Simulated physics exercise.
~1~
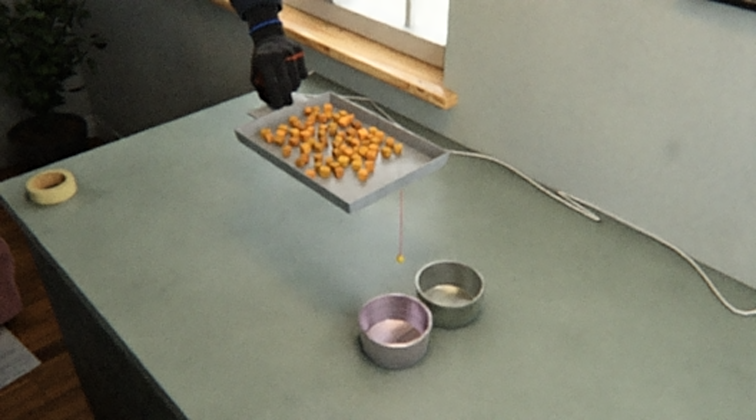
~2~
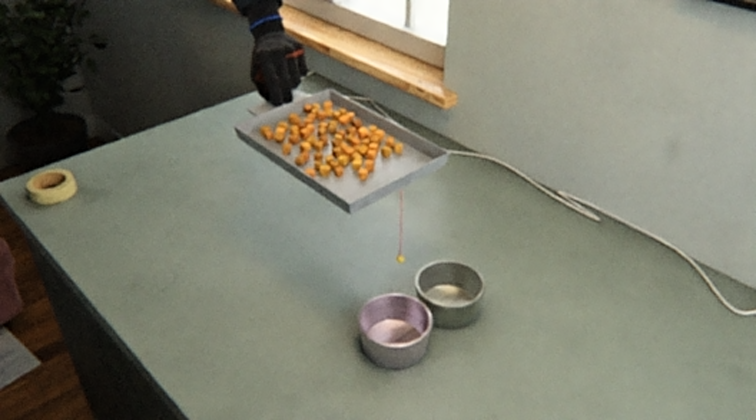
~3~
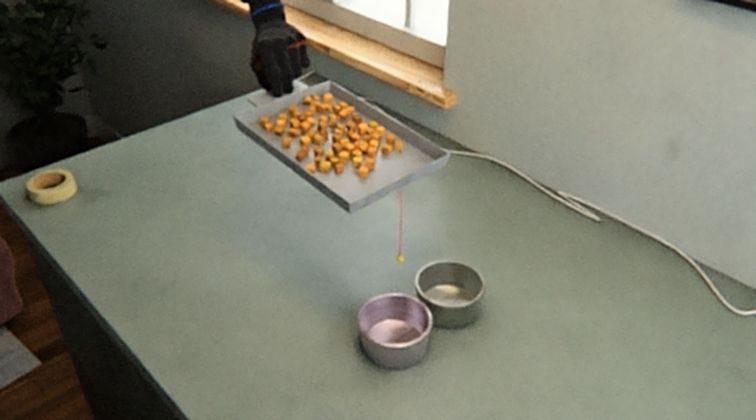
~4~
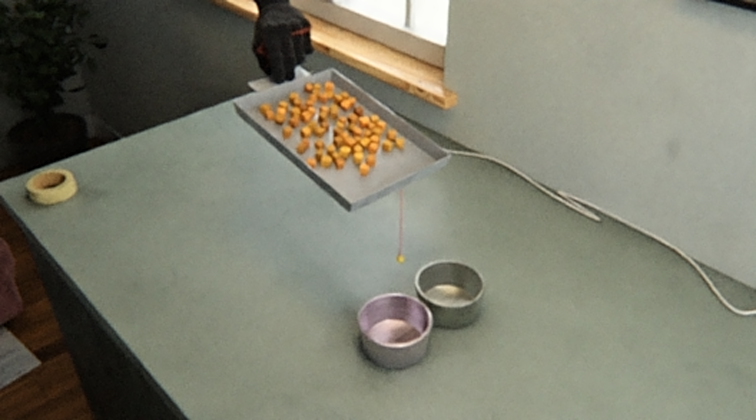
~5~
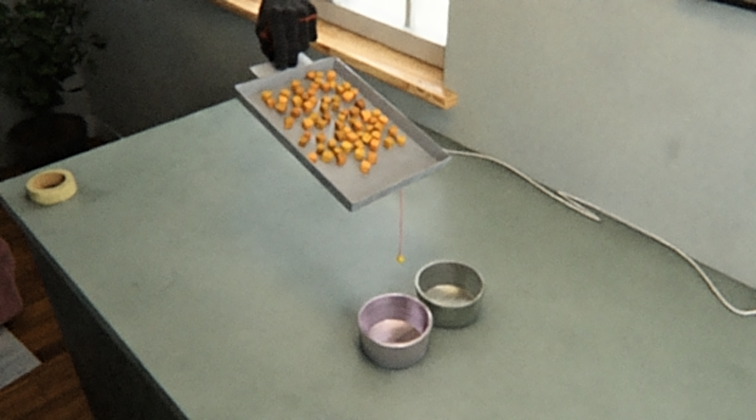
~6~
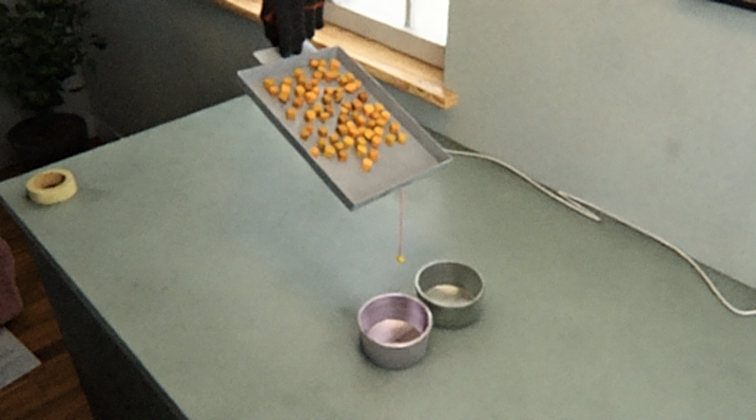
The footage shows a gloved hand holding a metal tray of orange-brown croutons above two round dishes on a counter, then raising its far end so the tray tilts more steeply while the croutons shift little on its surface.
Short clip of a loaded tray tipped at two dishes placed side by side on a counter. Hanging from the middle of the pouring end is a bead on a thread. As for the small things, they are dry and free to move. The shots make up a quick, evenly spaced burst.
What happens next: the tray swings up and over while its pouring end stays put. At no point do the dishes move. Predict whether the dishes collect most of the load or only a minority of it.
They collect most of it.
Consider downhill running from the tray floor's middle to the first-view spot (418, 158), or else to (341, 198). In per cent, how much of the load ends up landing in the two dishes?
I'd expect around 10 in a hundred first and around 20 in a hundred second.
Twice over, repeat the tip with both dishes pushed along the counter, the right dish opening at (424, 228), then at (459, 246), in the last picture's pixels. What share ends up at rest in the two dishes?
The first position comes out at 0 per cent, the other at 30 per cent.
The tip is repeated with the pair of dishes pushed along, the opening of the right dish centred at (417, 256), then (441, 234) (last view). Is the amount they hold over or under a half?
Placing 1: A minority of it. Placing 2: A minority of it.
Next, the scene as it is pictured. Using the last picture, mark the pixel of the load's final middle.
(452, 303).
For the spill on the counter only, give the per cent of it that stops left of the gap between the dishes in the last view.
About 10 per cent.
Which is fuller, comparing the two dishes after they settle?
Looking at the end state, it is the right-side one.
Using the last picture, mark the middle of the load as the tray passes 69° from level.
Its middle sits at about pixel (412, 160).
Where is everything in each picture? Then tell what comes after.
The first frame shows corners of the pouring end near (350, 201) and (445, 152), level; middle of the load near (339, 141), croutons; left dish near (420, 349); right dish near (474, 310); bead on its thread near (400, 259).
The second frame shows corners of the pouring end near (350, 200) and (445, 152), level; middle of the load near (339, 139).
The third frame shows corners of the pouring end near (351, 200) and (446, 153), tipped barely, lowest at the right corner; middle of the load near (339, 134).
The fourth frame shows corners of the pouring end near (352, 200) and (447, 155), tipped a little, lowest at the right corner; middle of the load near (340, 127).
The fifth frame shows corners of the pouring end near (353, 200) and (448, 156), tipped clearly, lowest at the right corner; middle of the load near (341, 119).
The sixth frame shows corners of the pouring end near (355, 201) and (449, 158), tipped clearly, lowest at the right corner; middle of the load near (344, 113); left dish near (420, 349); right dish near (474, 310).
Shortly afterwards, tray tipped steeply; all but a few on the tray; a little in the air.
Next, tray tipped past a quarter turn; near half on the tray; a little in the left dish; near a quarter in the right dish; a little outside both; a little in the air.
Some moments later, tray tipped past a quarter turn; a little in the left dish; near half in the right dish; near a third outside both.
In the end, tray tipped past a quarter turn; a little in the left dish; near half in the right dish; near a third outside both.
